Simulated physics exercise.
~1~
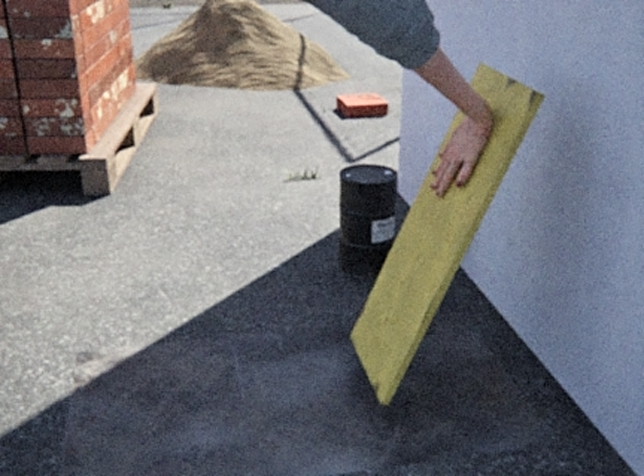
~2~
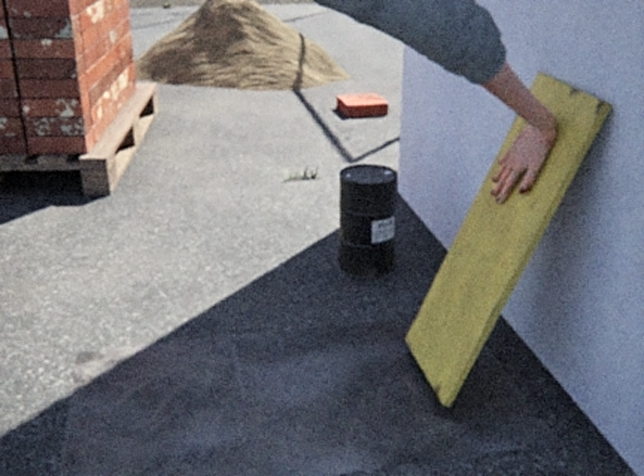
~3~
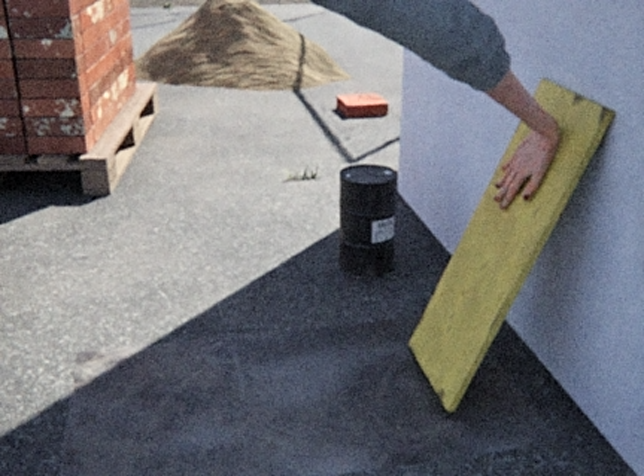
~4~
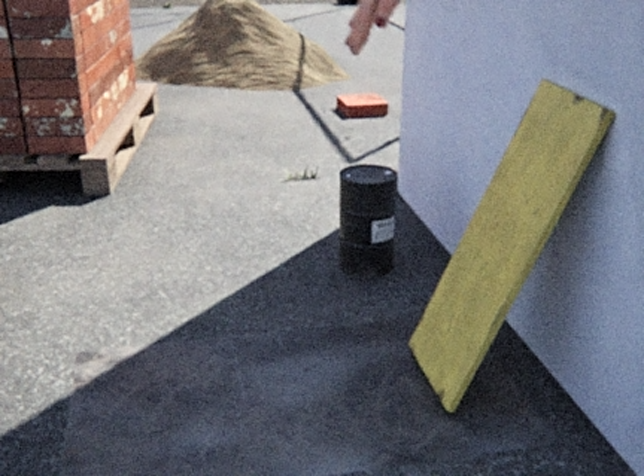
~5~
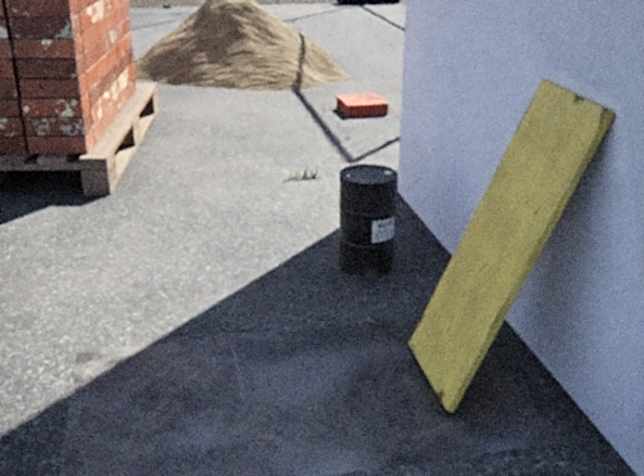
A hand leans a yellow board against the wall, lets go, and it stays up.
